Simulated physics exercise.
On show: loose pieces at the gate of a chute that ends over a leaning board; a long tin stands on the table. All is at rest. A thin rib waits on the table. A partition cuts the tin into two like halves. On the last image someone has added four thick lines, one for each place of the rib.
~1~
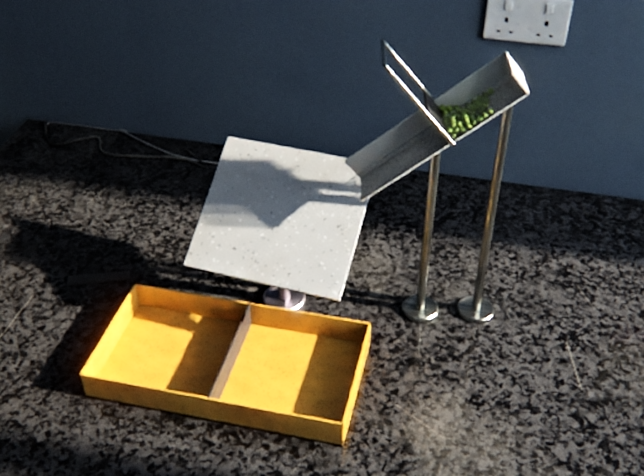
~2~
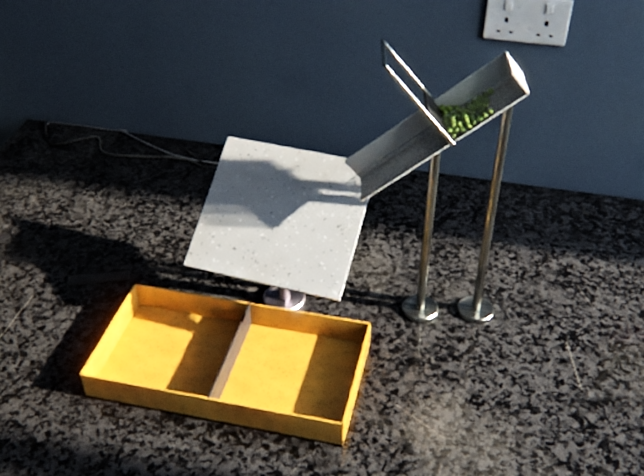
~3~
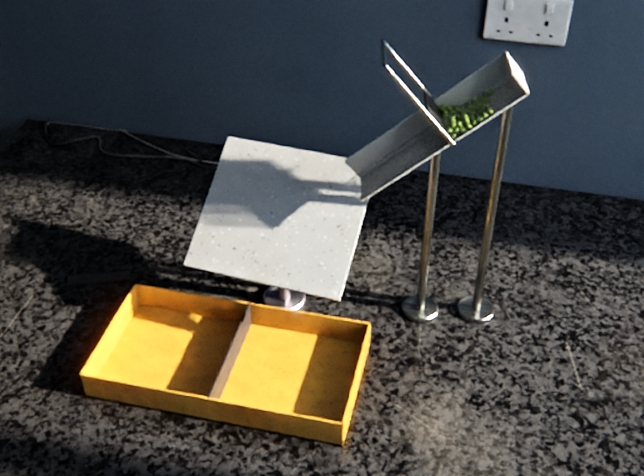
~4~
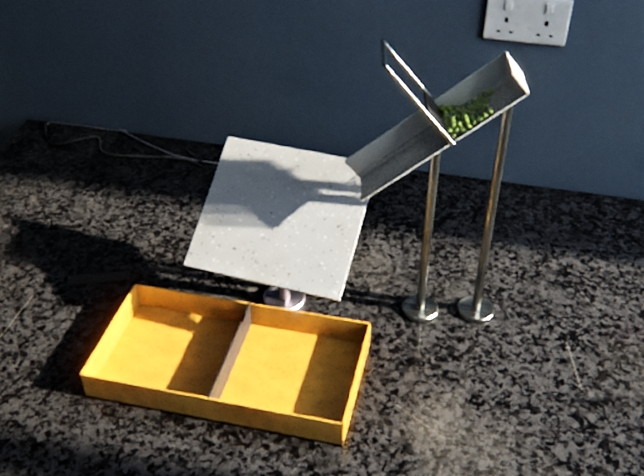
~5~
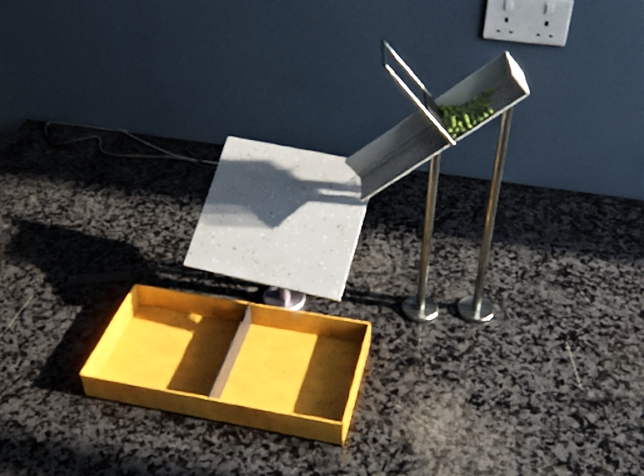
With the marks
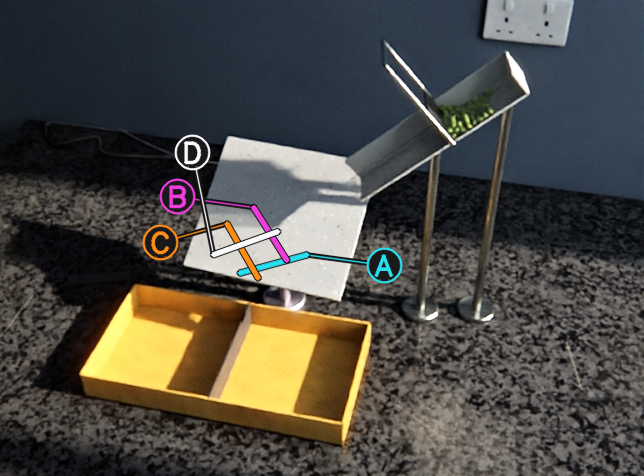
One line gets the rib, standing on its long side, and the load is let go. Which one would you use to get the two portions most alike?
Go for D.
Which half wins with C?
More lands on the right.
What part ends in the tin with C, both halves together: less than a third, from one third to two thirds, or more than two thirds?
It is more than two thirds.
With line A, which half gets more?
More lands on the left.
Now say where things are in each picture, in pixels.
Load behind the gate at (459, 117), dried peas; lip of the chute at (361, 190), sloping fairly steeply, in the first picture.
Middle of the board at (281, 214), tilted fairly steeply; middle of its low edge at (259, 282); of its high edge at (301, 150), in the second picture.
Front corners of the tin at (81, 374) and (343, 424); front end of its middle wall at (208, 398); gate still shut at (429, 106), in the third picture.
Middle of the load at (459, 117); lip at (361, 190), in the fourth picture.
Middle of the load at (459, 117); lip at (361, 190), in the fifth picture.
On the marked copy, line A from (306, 254) to (240, 273); line B from (253, 207) to (286, 260); line C from (227, 223) to (258, 278); line D from (277, 231) to (213, 254).
If A is chosen, of what is caught, nearly all in the left half, a small part in the right.
If B is chosen, of what is caught, a small part in the left half, nearly all in the right.
If C is chosen, of what is caught, a small part in the left half, nearly all in the right.
If D is chosen, of what is caught, about two thirds in the left half, about a third in the right.
